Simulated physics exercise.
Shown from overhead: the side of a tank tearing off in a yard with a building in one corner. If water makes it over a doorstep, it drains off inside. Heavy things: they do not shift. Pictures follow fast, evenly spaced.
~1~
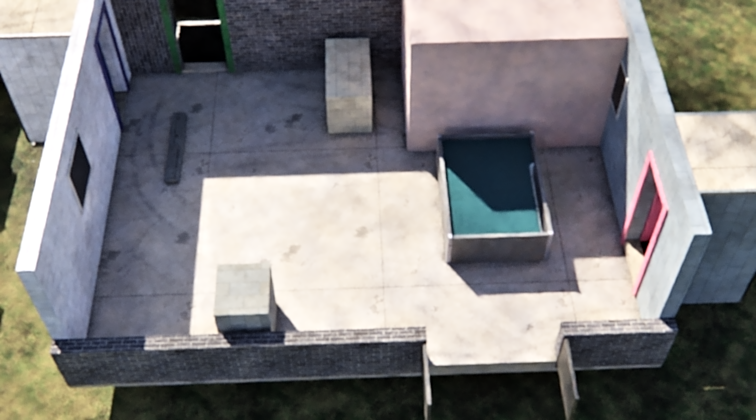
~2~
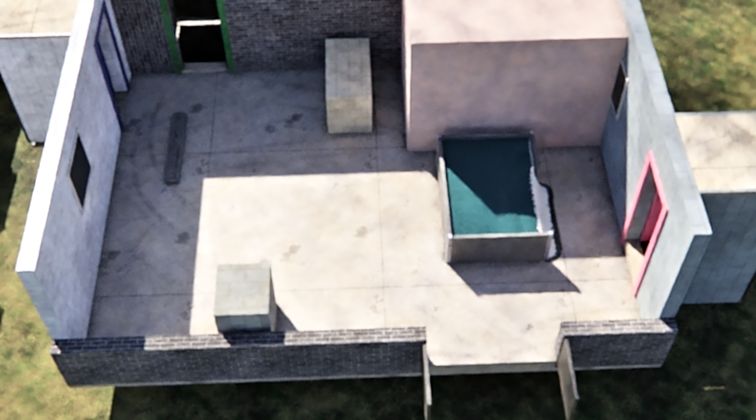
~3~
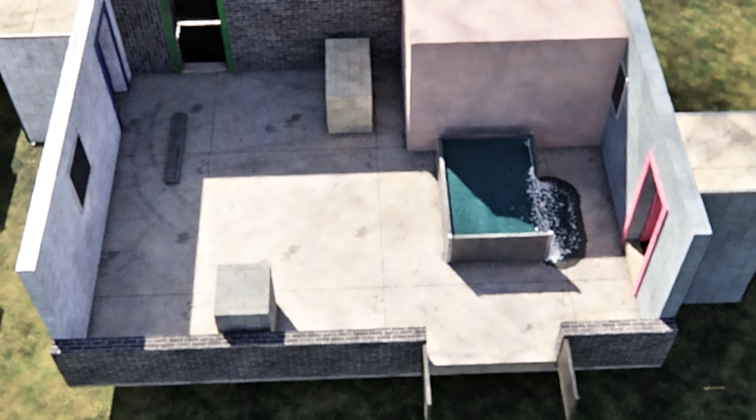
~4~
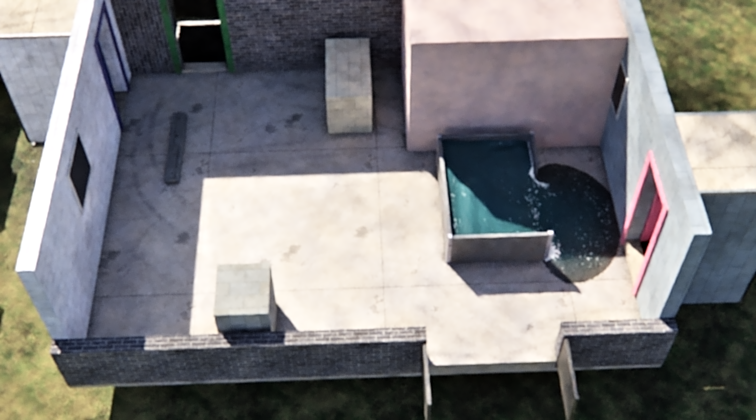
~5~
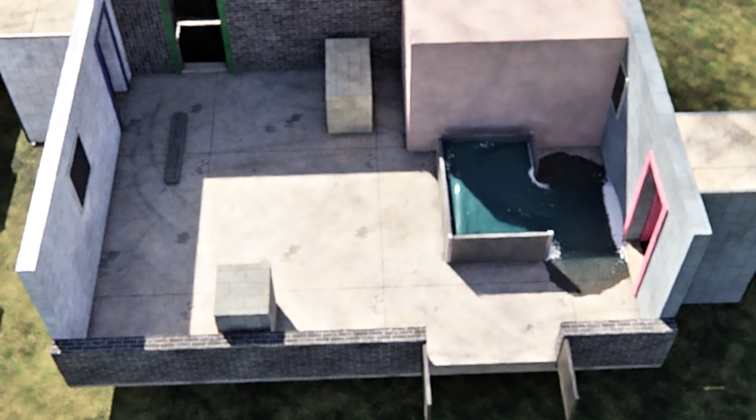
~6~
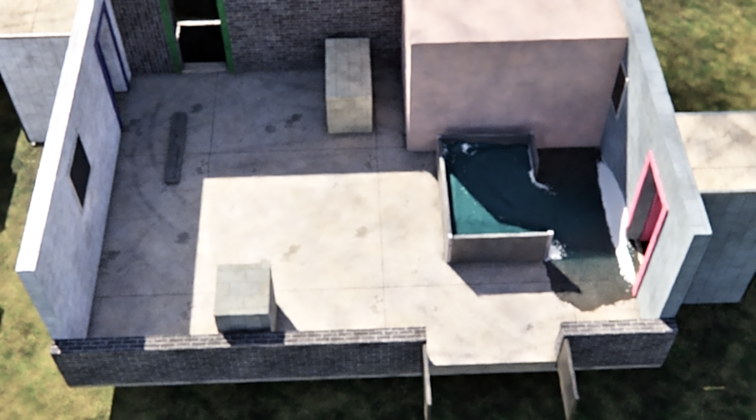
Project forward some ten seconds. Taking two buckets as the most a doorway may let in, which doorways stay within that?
In the end blue door: Two buckets or fewer, green door: Two buckets or fewer, pink door: More than two buckets.
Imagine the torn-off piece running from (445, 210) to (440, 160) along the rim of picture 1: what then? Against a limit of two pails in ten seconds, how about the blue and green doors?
I'd say the blue door ends up above, and the green door ends up above.
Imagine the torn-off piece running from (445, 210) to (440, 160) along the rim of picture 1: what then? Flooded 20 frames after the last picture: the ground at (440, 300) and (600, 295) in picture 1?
Point one not reached; point two not reached.
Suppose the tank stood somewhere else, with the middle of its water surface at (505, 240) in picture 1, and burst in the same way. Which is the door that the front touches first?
My pick is the pink-painted one.
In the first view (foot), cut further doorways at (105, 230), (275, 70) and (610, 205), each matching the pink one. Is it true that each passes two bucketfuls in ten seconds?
Reading them off: Comes out lower, comes out lower, comes out higher.
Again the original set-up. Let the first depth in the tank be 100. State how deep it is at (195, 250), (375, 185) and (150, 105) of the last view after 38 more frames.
The depth comes out near 6, 2 and 0 per cent.
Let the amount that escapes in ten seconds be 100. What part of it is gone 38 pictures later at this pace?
Estimated share: Close to 65 %.
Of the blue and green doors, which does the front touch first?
I pick the one in blue.
A moment on, water covers 10 % of the floor; the blue door not reached, the green door not reached, the pink door over two buckets in.
Next, water covers 15 % of the floor; the blue door not reached, the green door not reached, the pink door far over two buckets in.
Then, water covers 35 % of the floor; the blue door not reached, the green door not reached, the pink door far over two buckets in.
Later, water covers 50 % of the floor; the blue door not reached, the green door not reached, the pink door far over two buckets in.
In the end, water covers 75 % of the floor; the blue door wet at the sill, nothing in, the green door not reached, the pink door far over two buckets in.
